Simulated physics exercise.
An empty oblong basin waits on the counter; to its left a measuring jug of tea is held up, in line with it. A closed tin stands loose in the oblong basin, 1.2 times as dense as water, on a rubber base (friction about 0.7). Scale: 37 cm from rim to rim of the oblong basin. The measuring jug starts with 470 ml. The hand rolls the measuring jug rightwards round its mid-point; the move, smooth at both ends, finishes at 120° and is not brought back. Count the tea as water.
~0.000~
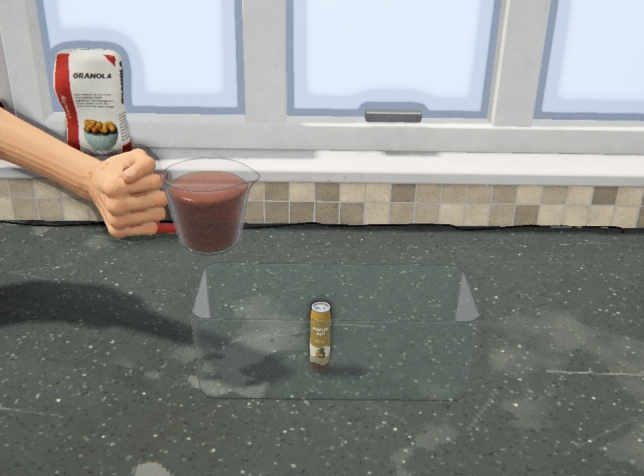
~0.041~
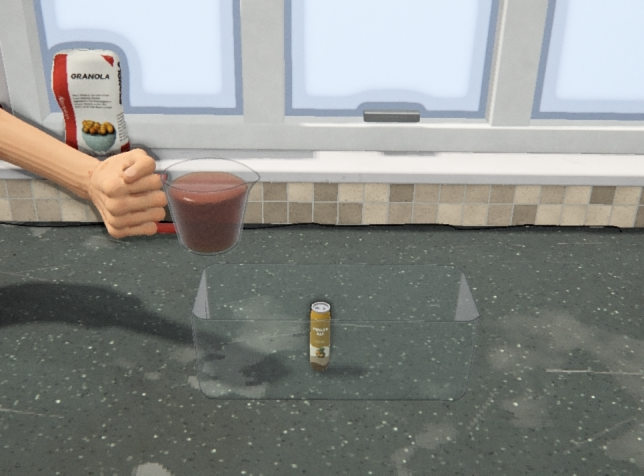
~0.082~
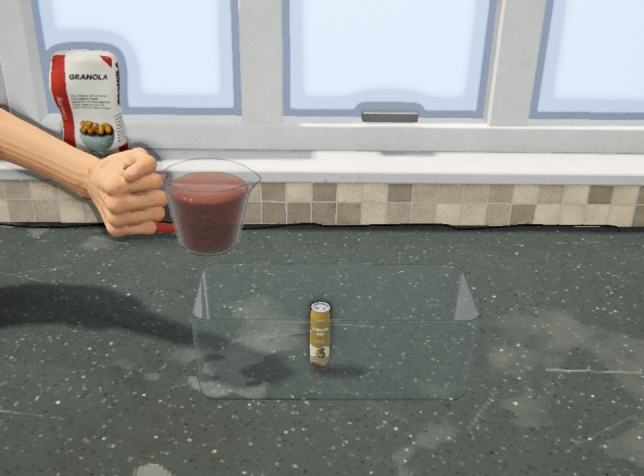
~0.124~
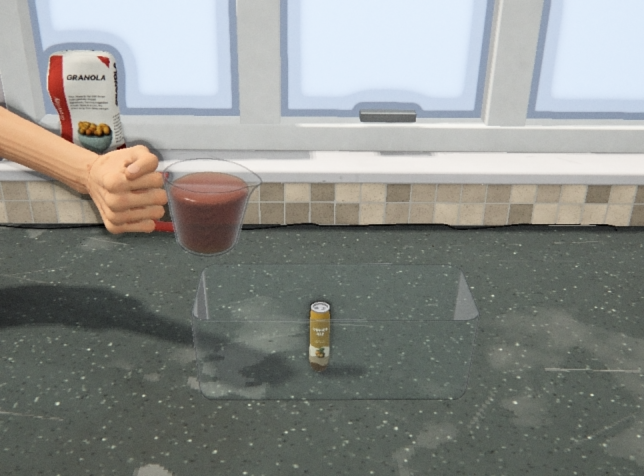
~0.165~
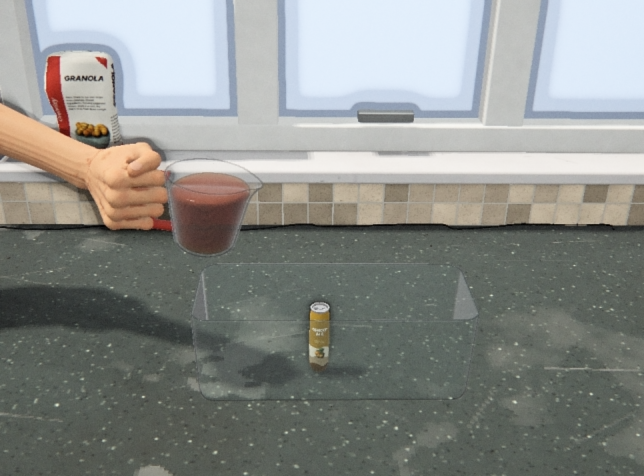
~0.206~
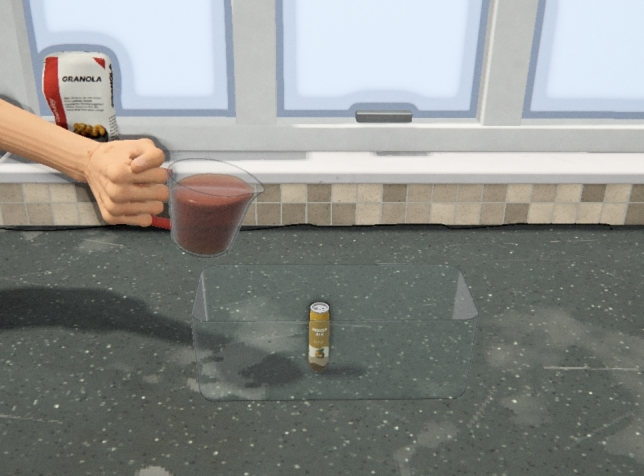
A hand holding a clear measuring jug of reddish-brown liquid tilted it slightly to the right, above and to the left of a see-through basin on the dark counter with a small gold tin inside.
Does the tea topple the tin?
It falls.
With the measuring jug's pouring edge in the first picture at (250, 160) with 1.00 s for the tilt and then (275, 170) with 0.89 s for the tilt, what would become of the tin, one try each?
First it topples; then it topples.
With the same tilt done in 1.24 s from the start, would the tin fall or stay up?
The tin falls.
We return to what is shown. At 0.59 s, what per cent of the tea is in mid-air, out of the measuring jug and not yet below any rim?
About 26 per cent.
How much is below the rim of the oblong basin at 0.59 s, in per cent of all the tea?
Some 16 per cent.
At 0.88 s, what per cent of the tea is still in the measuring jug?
About 3 per cent.
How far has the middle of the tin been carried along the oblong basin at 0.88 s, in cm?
About 3 cm.
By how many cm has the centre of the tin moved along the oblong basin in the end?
About 8.5 cm.
Then, 0.59 s in, the tilt is 77° and 58 per cent is still to pour; the tin stands where it began.
Then, 0.88 s in, the tilt is 116° and 3 per cent is still to pour; the tin leans 14°.
Then, 1.18 s in, the tilt is 120° and 0 per cent is still to pour; the tin lies on its side.
Then, 1.50 s in, the tilt is 120° and 0 per cent is still to pour; the tin lies on its side.
Finally, the tin lies on its side.
